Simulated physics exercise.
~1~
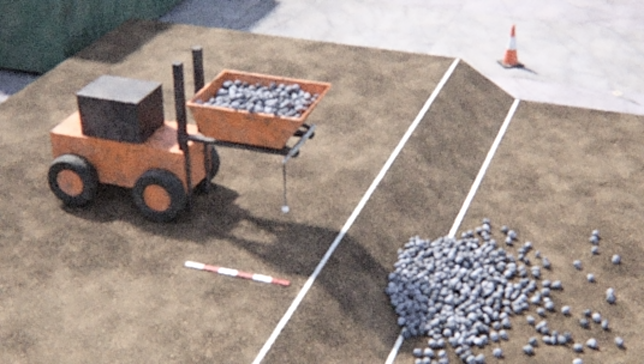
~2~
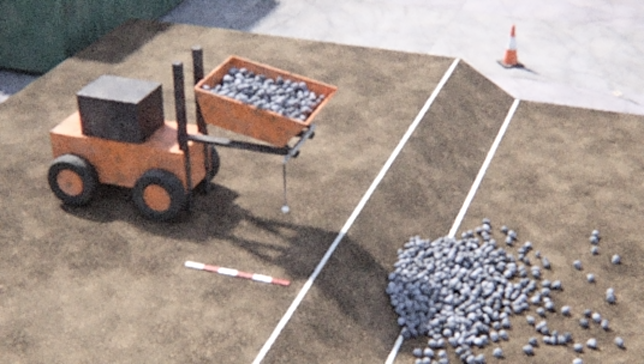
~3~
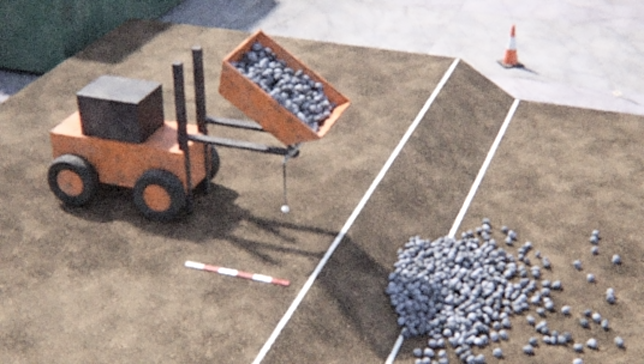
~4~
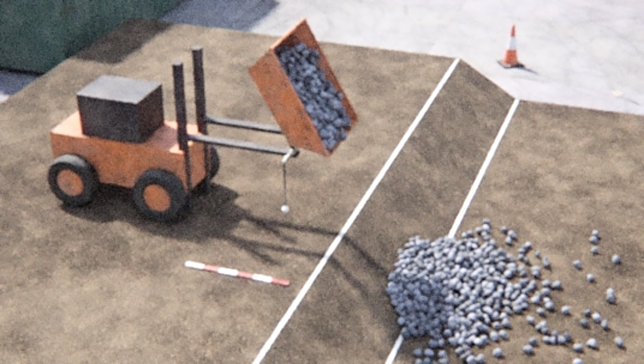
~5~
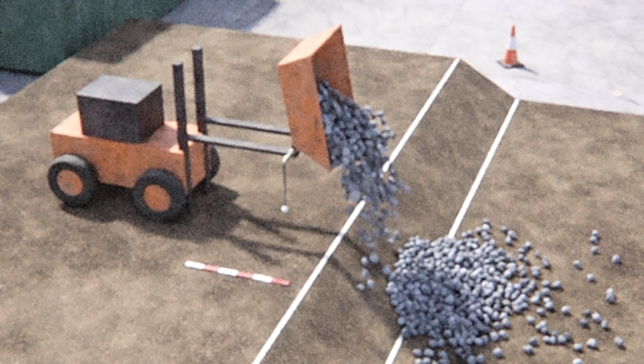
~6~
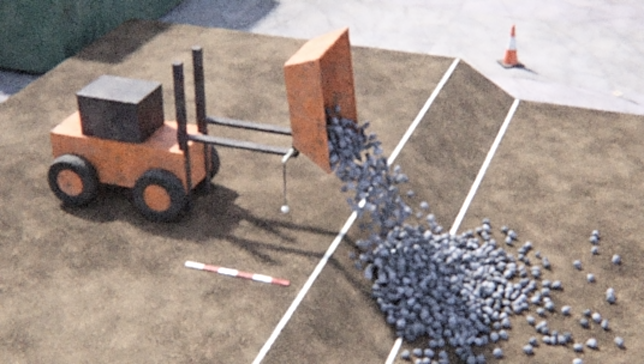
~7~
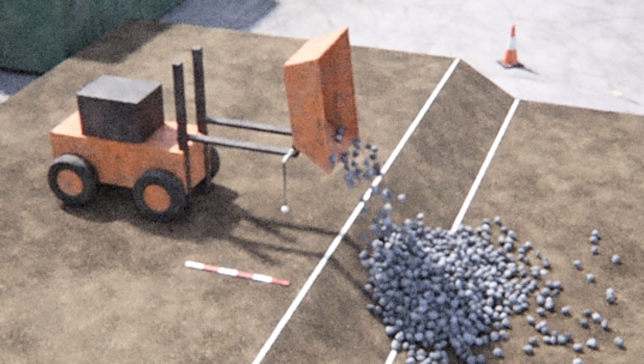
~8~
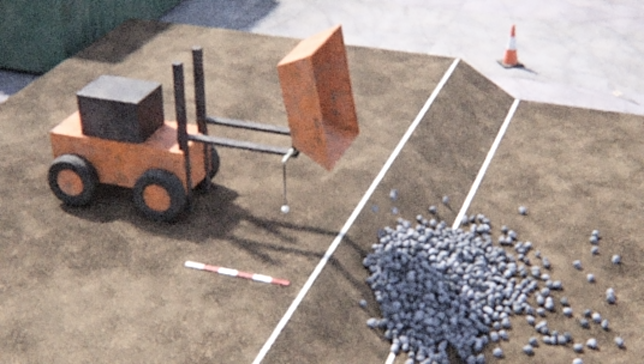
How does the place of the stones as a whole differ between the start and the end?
At the start the stones were split between the raised skip and the loose heap at the lower right. By the end the skip's load had joined the heap, so the stones as a whole were further right and lower down.
